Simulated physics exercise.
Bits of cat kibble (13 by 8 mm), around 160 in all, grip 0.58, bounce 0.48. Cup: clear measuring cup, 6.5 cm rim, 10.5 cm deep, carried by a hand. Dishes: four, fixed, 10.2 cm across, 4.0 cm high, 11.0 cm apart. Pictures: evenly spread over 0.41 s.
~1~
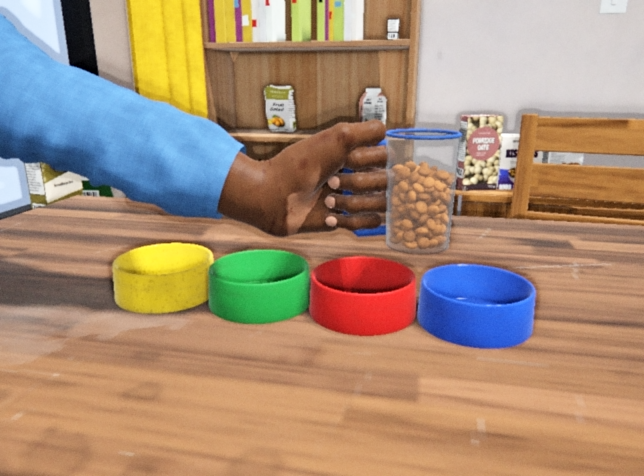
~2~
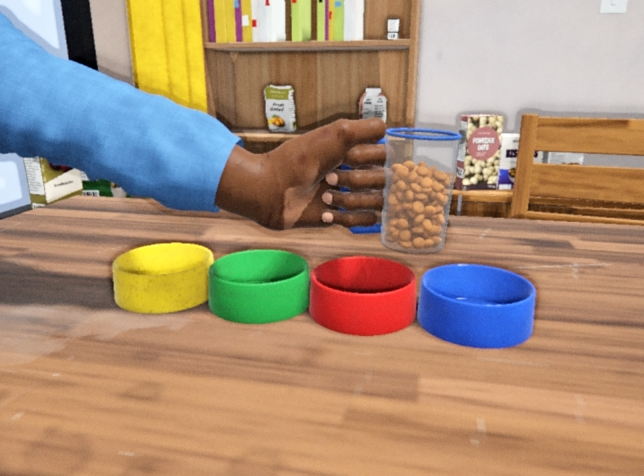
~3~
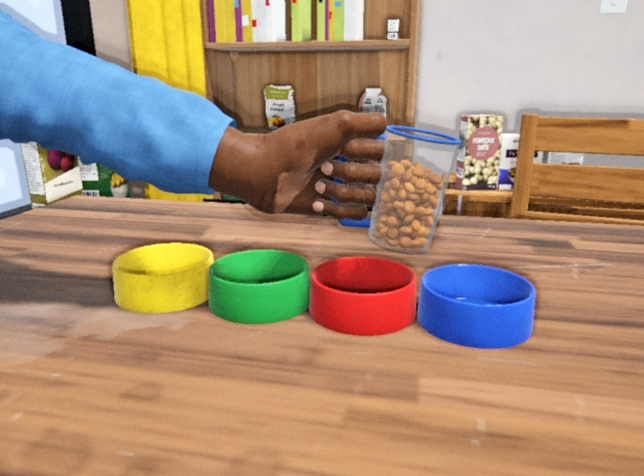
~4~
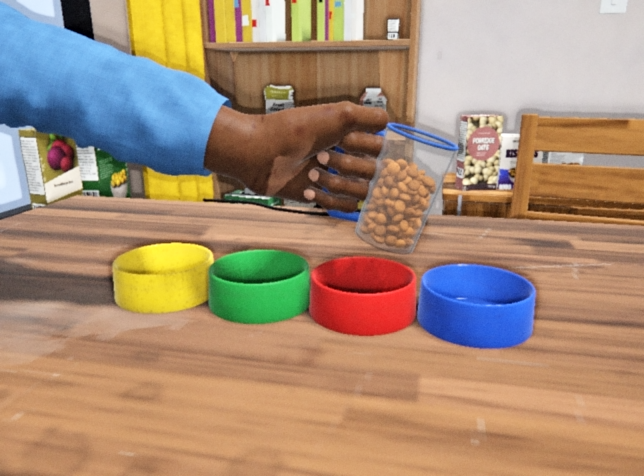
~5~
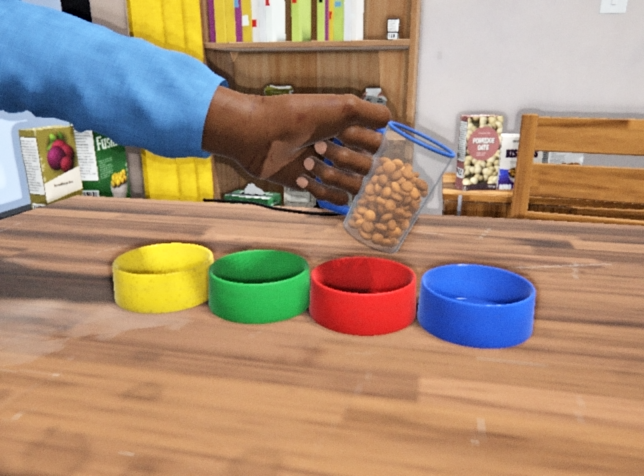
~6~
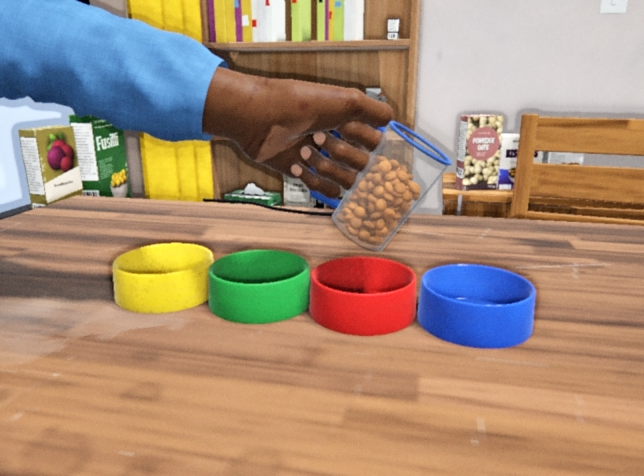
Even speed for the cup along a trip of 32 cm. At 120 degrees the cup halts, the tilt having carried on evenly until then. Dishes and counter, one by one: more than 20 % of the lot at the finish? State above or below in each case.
In each case: Red dish above, blue dish below, green dish below, yellow dish below, counter below.
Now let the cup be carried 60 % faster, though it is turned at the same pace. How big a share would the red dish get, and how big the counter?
Red: 0; counter: 0.
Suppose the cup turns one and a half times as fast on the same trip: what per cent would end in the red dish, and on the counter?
Then red 100 and counter 0.
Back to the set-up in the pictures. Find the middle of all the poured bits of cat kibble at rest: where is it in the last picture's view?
Somewhere around (354, 294) in the final frame.
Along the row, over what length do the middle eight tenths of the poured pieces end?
That stretch measures near 6 centimetres.
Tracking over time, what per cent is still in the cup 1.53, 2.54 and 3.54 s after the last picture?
0, 0, 0.
Then, 1.53 s after the last picture, tilt 120 degrees; cup holds 0 %, red 95 %.
Then, 2.54 s after the last picture, tilt 120 degrees; cup holds 0 %, red 95 %.
Then, 3.54 s after the last picture, tilt 120 degrees; cup holds 0 %, red 95 %.
In the end, red 95 %, blue 0 %, green 0 %, yellow 0 %, counter 0 %.
